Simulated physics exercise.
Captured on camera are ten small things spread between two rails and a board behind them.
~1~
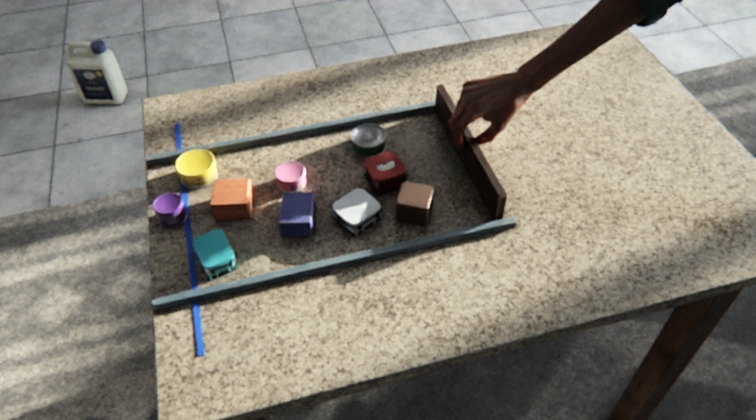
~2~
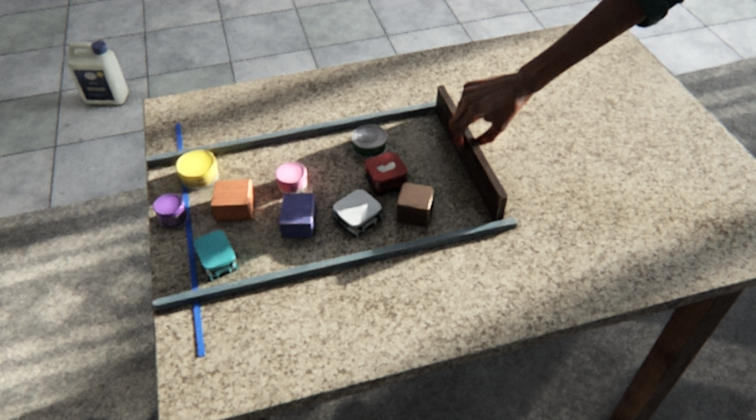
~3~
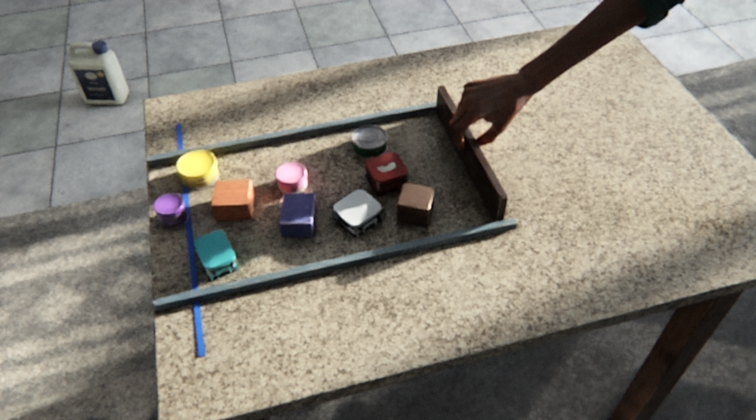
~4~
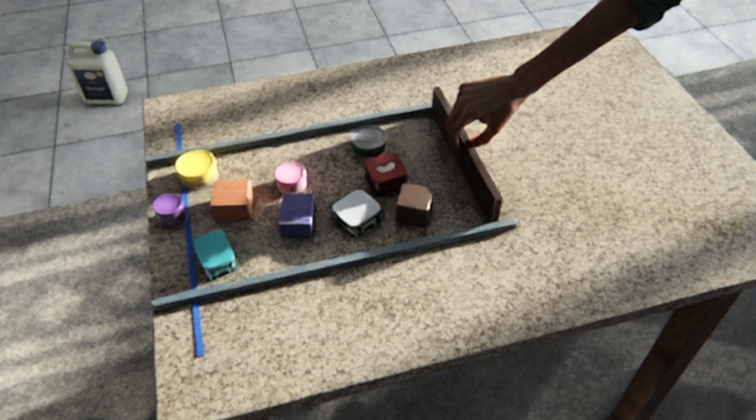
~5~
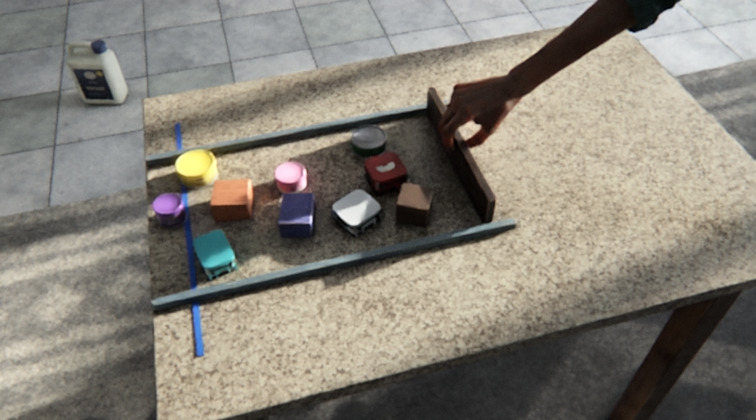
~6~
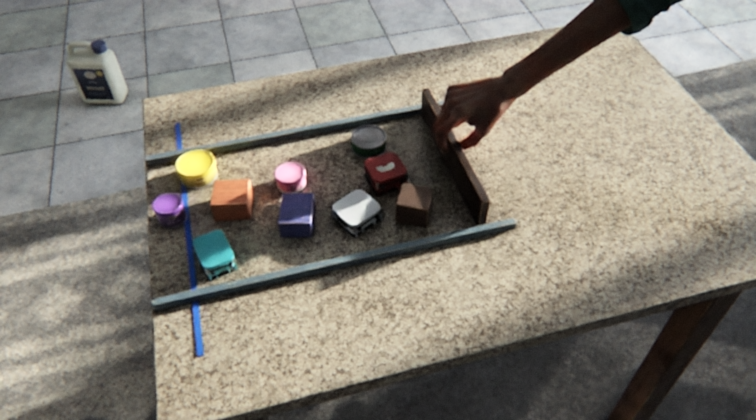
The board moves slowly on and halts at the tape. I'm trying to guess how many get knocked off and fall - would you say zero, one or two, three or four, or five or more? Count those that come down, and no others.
I would say five or more.
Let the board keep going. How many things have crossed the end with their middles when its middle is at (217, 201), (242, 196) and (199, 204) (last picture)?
Per position: 1 / 1 / 5.
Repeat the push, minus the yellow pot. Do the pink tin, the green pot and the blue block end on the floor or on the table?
Pink tin: Still there. Green pot: Still there. Blue block: Over the edge.
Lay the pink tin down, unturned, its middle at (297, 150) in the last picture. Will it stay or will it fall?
From that start, the object then is safe.
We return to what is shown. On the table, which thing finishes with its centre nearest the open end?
That would be the white case, which ends nearest.
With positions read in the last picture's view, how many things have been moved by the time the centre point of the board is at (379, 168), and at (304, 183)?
So far 4, and 7 at the second.
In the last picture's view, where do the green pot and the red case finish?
Roughly (163, 172), and the other roughly (167, 218).
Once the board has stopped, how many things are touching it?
Result: 4 in all.
Soon after, none off yet; purple pot at rest near (170, 211); yellow pot at rest near (197, 170); turquoise case at rest near (215, 255).
After that, none off yet; purple pot tilting a little near (137, 214); yellow pot displaced about its own width near (173, 167); turquoise case displaced about its own width near (181, 271).
In the end, the number that fall off is five or more; gone, blue block, orange block, turquoise case, yellow pot and purple pot.
